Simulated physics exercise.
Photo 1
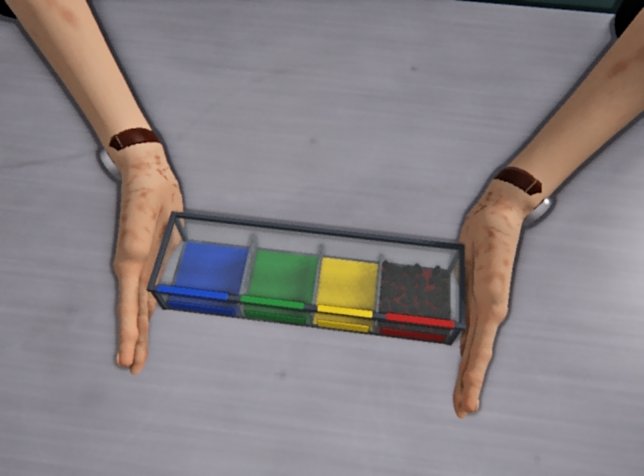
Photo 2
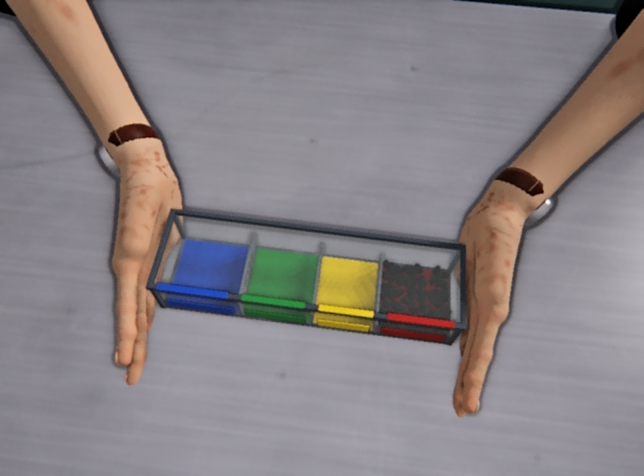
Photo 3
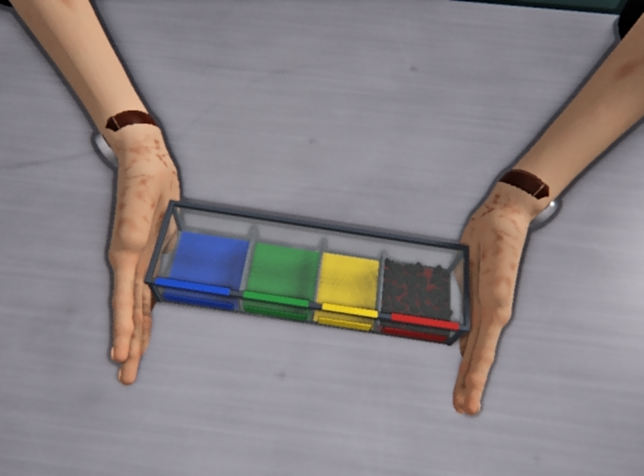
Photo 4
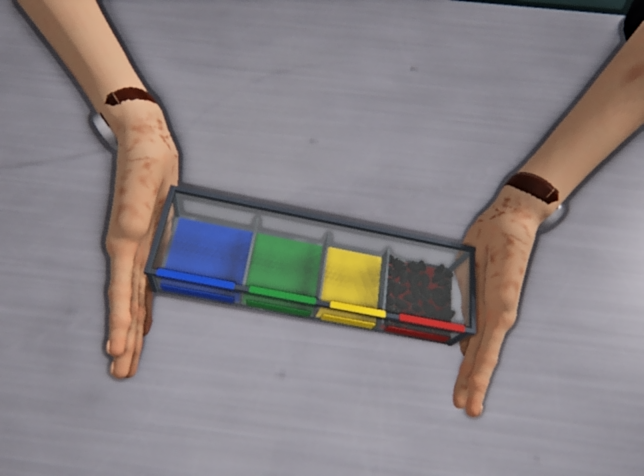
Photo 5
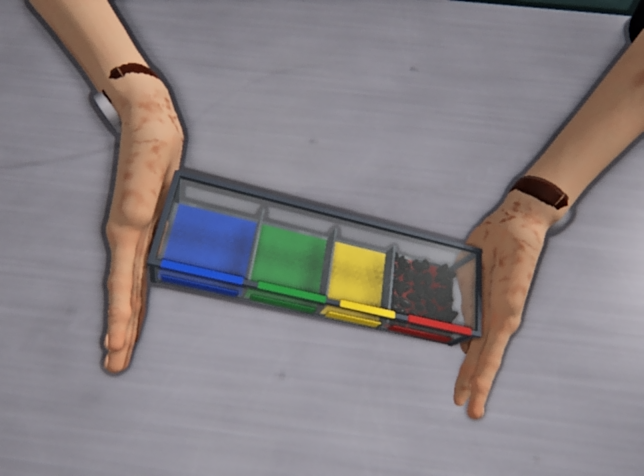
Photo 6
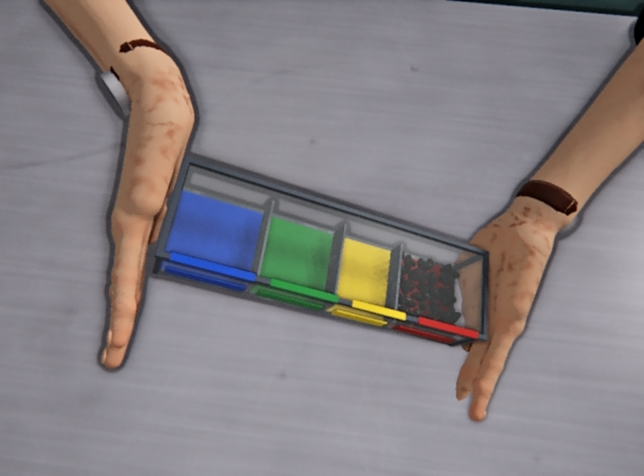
Two hands tilting a clear lidded box with blue, green, yellow and dark red-flecked sections, its left end rising above a grey surface.
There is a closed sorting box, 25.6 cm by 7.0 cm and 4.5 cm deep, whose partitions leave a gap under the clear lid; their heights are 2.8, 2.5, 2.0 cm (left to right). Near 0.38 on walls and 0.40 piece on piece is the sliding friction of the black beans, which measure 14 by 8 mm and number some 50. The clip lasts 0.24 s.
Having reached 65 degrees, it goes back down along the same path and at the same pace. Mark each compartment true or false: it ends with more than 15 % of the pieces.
Red: True, blue: False, green: False, yellow: False.
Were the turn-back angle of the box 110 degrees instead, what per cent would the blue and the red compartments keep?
The blue compartment would hold 0 per cent, the red one 100 per cent.
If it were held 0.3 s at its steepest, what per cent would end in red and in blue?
Red 100; blue 0.
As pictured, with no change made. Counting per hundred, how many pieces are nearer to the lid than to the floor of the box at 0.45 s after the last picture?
About 0 %.
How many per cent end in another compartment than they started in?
Share changed: Approx. 0 %.
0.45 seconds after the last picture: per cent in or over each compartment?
It splits as red 100, blue 0, green 0 and yellow 0 percent.
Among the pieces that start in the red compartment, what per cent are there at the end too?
My estimate is roughly 100 percent.
Then, 0.45 s after the last picture, tilt 63 degrees; red 100 %.
Then, 0.76 s after the last picture, tilt 25 degrees; red 100 %.
Then, 1.16 s after the last picture, tilt 0 degrees; red 100 %.
In the end, red 100 %, blue 0 %, green 0 %, yellow 0 %.
